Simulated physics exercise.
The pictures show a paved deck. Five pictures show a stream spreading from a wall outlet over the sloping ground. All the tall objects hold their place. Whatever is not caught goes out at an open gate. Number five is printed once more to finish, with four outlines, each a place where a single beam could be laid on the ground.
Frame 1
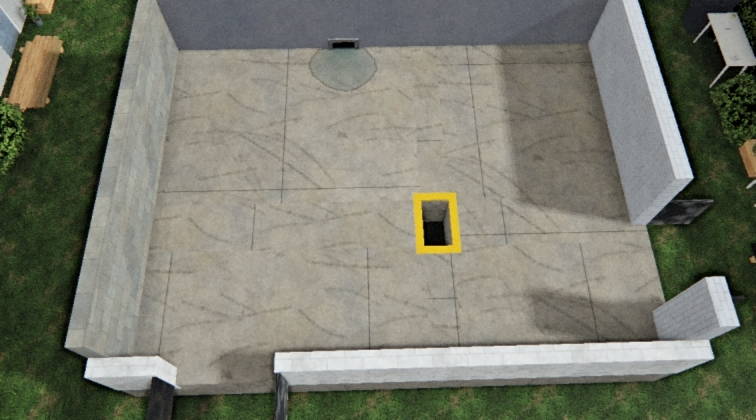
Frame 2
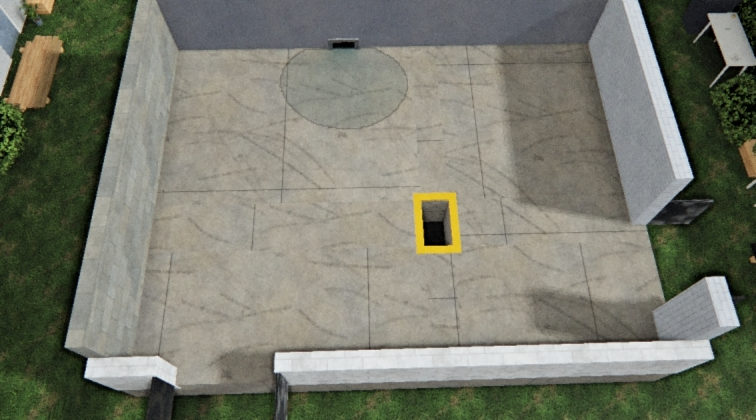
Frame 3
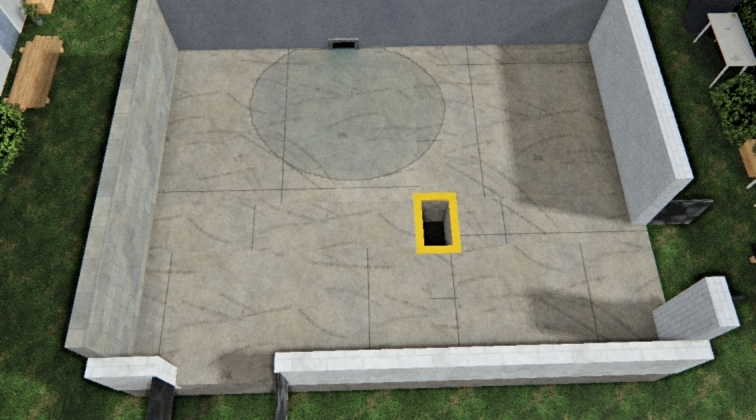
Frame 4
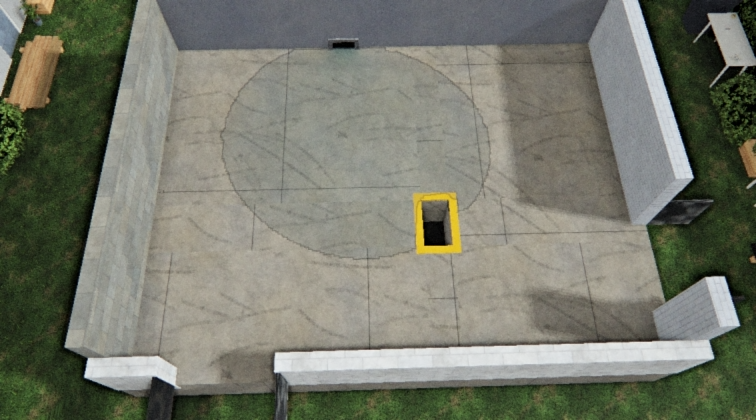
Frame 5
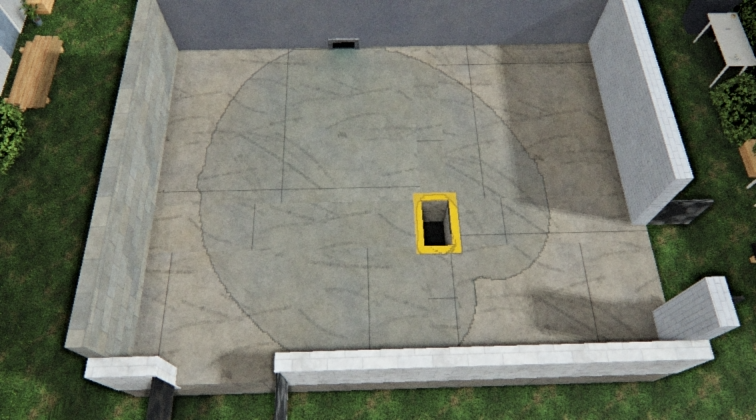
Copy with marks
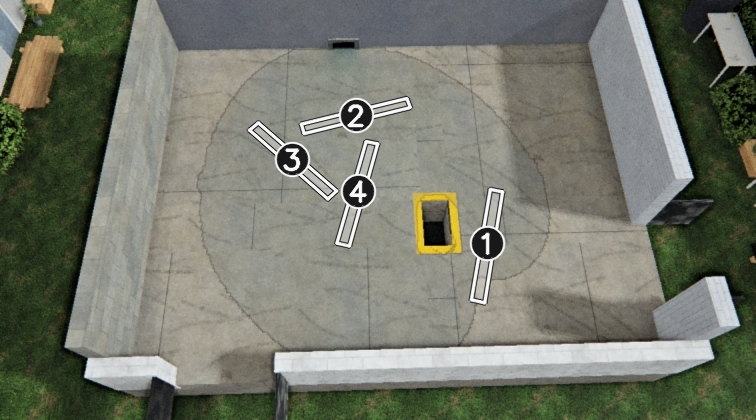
Water spread from a small opening in the back wall across the paved deck in a widening round sheet, reached the yellow-edged pit, then surrounded it and stretched to the front wall.
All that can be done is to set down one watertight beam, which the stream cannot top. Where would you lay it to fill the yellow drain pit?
Place 3 does it best.
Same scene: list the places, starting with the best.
The order is 3, 1, 4, 2.
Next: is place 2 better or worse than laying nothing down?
Worse.
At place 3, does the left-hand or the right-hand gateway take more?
The right one.
In white, 1 from (478, 301) to (496, 190); 2 from (302, 128) to (408, 102); 3 from (253, 126) to (332, 194); 4 from (343, 244) to (371, 142).
With 1, about 24 % of the stream goes into the yellow drain pit, about 70 % out by the gates.
With 2, about 4 % of the stream goes into the yellow drain pit, about 84 % out by the gates.
With 3, about 37 % of the stream goes into the yellow drain pit, about 57 % out by the gates.
With 4, about 16 % of the stream goes into the yellow drain pit, about 77 % out by the gates.
